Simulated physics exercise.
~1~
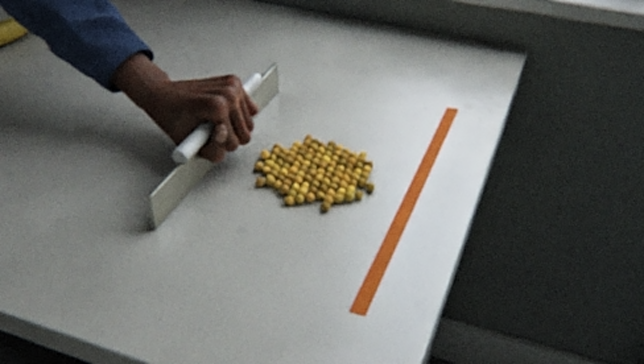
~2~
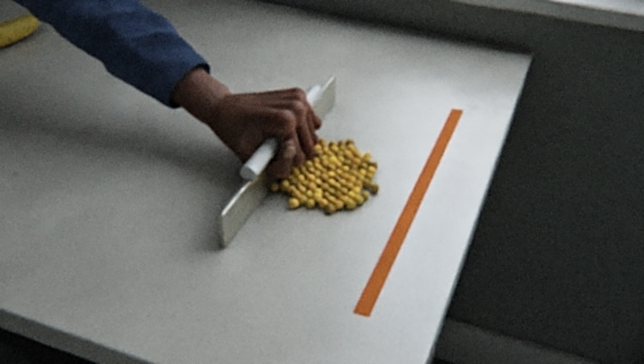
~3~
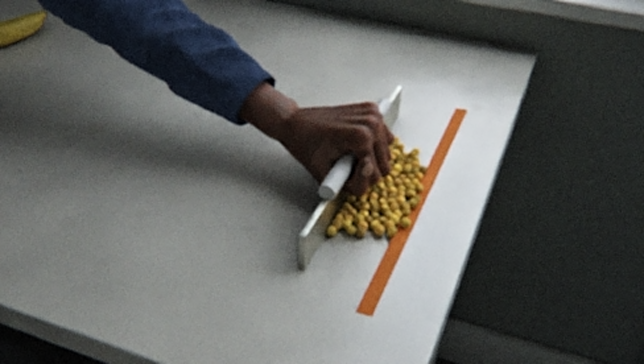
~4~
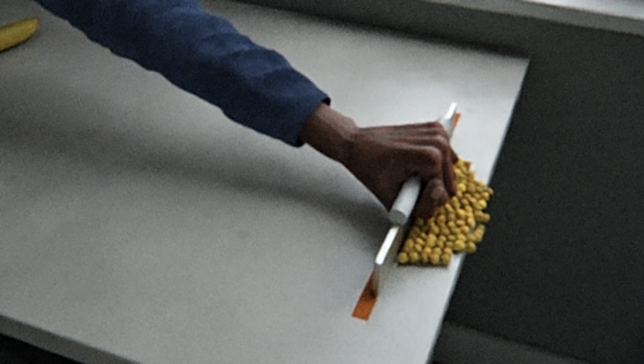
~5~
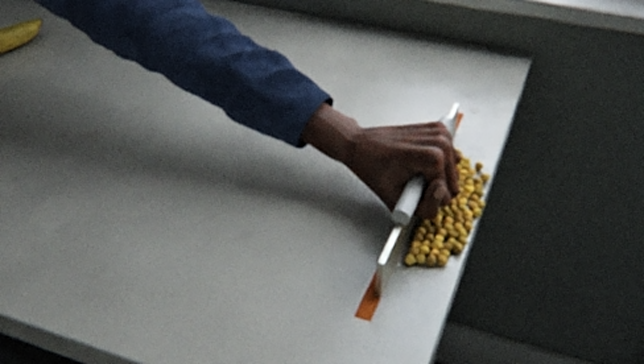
At first, a hand in a blue sleeve holds a white scraper upright on a pale table, just left of a loose heap of small yellow pieces, with an orange tape strip farther right. The hand pushes the scraper rightward until it meets the heap. The heap slides along ahead of the blade, bunching up and reaching the tape. The scraper then stops on the orange strip, with the pieces pushed past it to the table's right edge. It ends with the hand still holding the scraper there, most of the heap on the table and roughly a quarter over the edge.
